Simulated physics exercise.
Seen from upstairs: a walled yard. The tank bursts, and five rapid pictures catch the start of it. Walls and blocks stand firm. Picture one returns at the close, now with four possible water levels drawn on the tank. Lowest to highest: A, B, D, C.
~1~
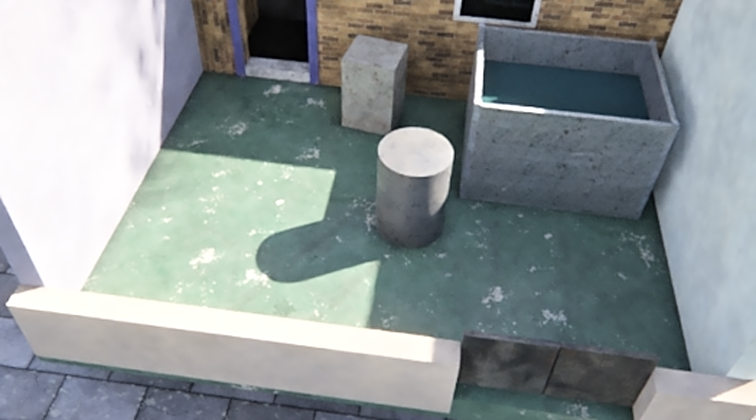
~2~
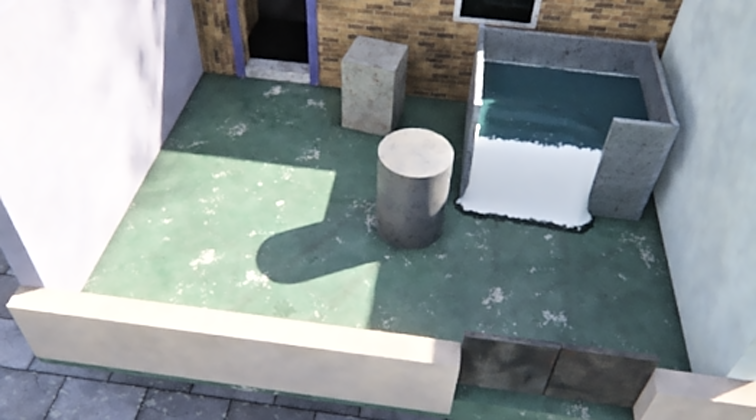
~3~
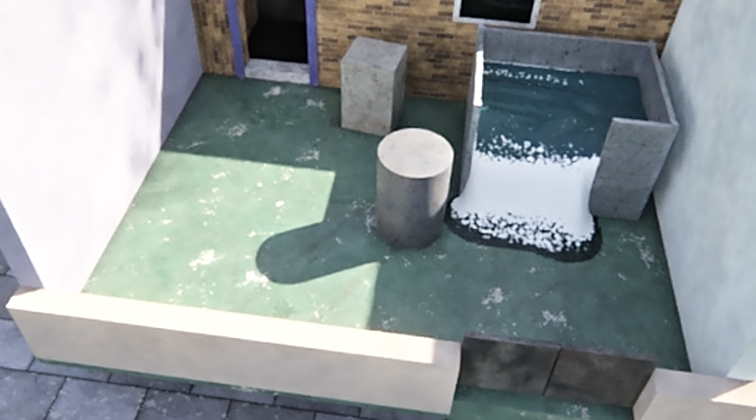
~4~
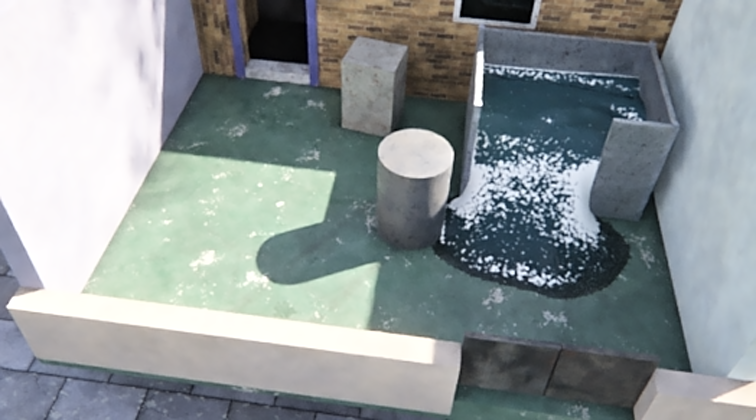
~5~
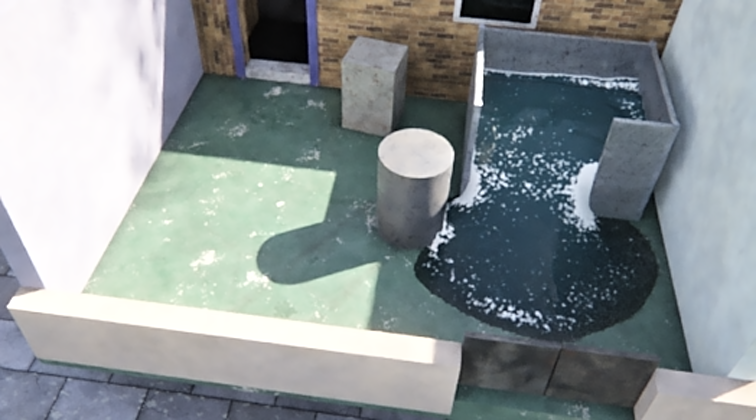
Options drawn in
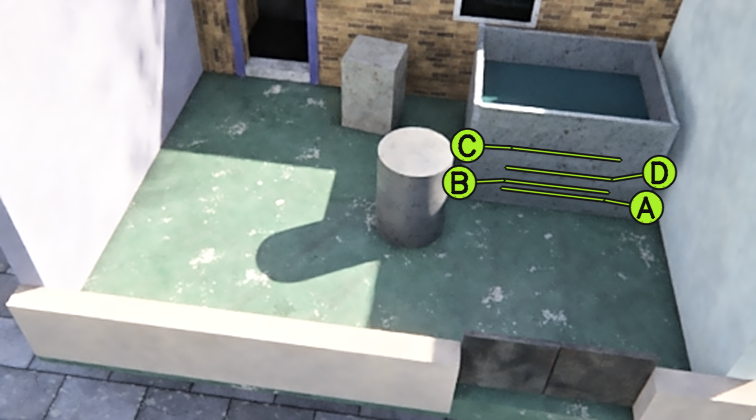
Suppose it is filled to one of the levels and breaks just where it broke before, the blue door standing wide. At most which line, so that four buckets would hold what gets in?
Mark C.
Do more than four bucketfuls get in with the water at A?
No, not at all.
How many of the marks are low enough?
All of them.
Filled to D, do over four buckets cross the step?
No.
On the marked copy, A at (553, 194); B at (555, 186); C at (565, 153); D at (559, 173); from the bottom up A, B, D, C.
For mark A, nothing gets over.
For mark B, nothing gets over.
For mark C, a splash gets over, under a bucket.
For mark D, nothing gets over.
